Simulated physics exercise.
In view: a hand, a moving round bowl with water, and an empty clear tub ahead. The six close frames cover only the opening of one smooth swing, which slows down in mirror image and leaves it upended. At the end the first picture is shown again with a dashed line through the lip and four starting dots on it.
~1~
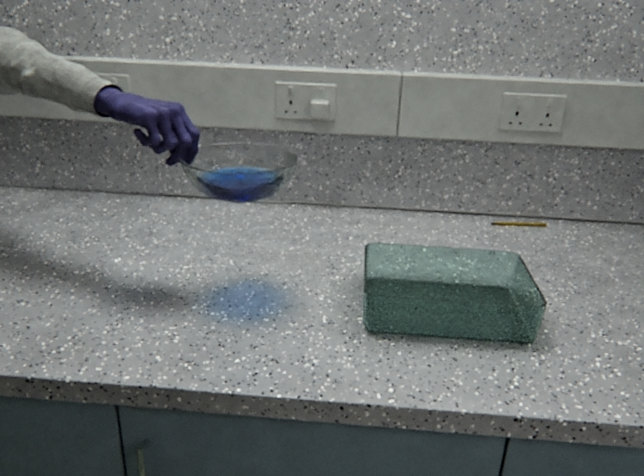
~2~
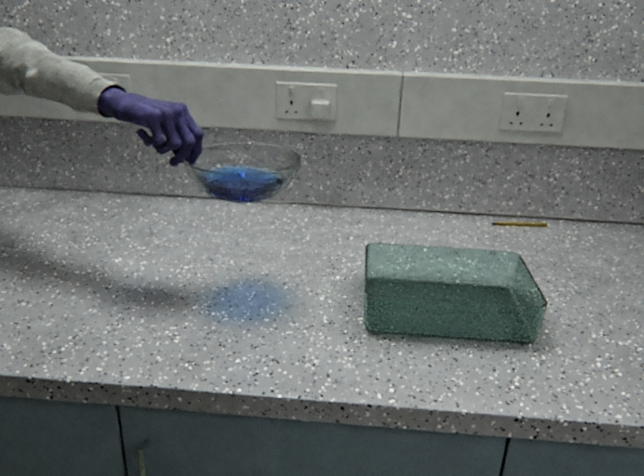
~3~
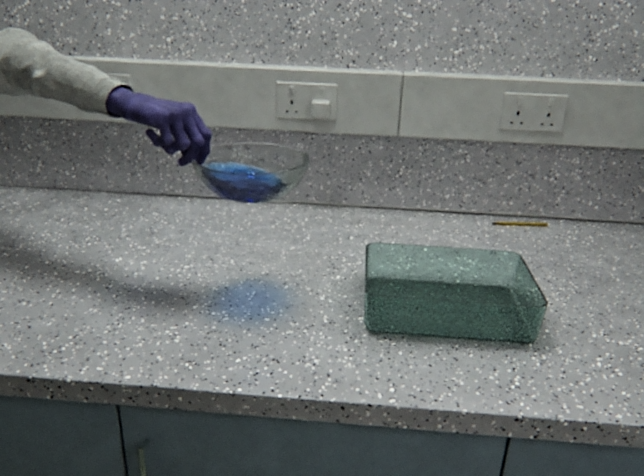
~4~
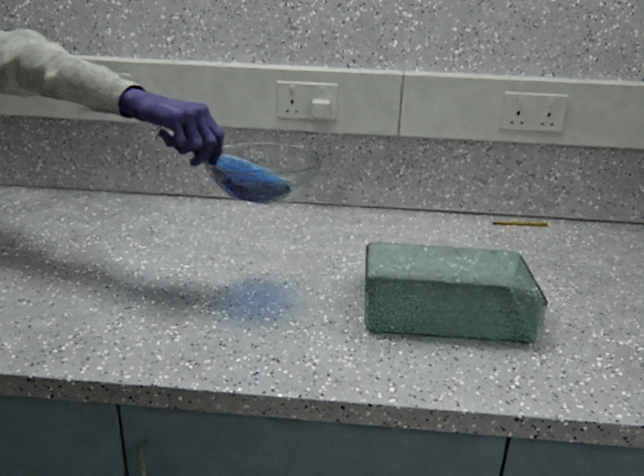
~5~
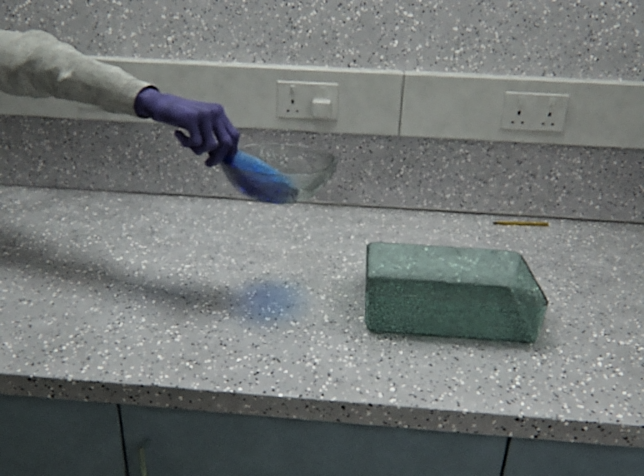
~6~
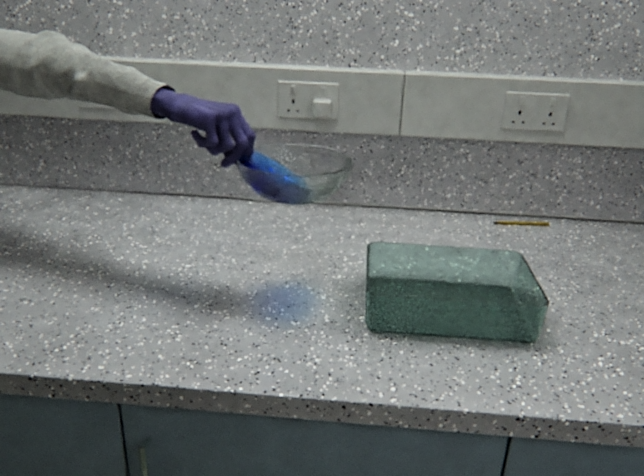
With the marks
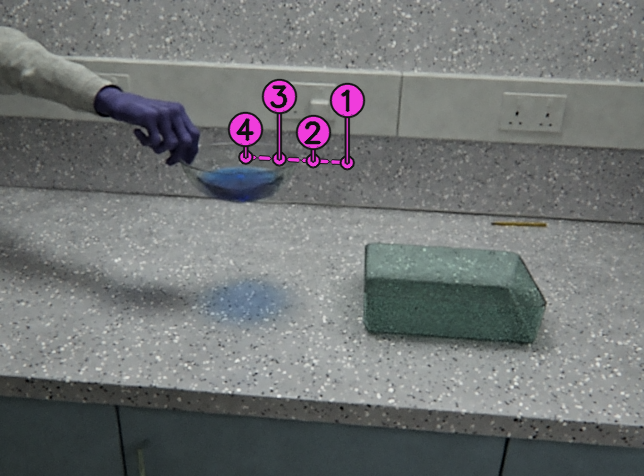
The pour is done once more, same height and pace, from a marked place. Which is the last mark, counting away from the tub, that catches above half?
I would pick spot 4.
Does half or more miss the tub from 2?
No, that is safe.
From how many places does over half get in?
All of them.
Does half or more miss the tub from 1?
No.
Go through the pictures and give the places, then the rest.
In the first frame, upright, lip at (295, 159); tub from (363, 329) to (535, 341); nothing has left yet.
In the second frame, upright, lip at (299, 160); nothing has left yet.
In the third frame, upright, lip at (307, 160); nothing has left yet.
In the fourth frame, upright, lip at (319, 160); nothing has left yet.
In the fifth frame, upright, lip at (335, 161); water is over the rim, down to (224, 154).
In the sixth frame, upright, lip at (351, 162); water is over the rim, down to (236, 157).
On the marked copy, 1 at (347, 162); 2 at (313, 160); 3 at (279, 158); 4 at (245, 157).
Choosing 1, about 78 % lands in the tub, 2 % falls short and 20 % goes beside or beyond.
Choosing 2, about 88 % lands in the tub, 4 % falls short and 8 % goes beside or beyond.
Choosing 3, about 83 % lands in the tub, 7 % falls short and 10 % goes beside or beyond.
Choosing 4, about 63 % lands in the tub, 27 % falls short and 10 % goes beside or beyond.
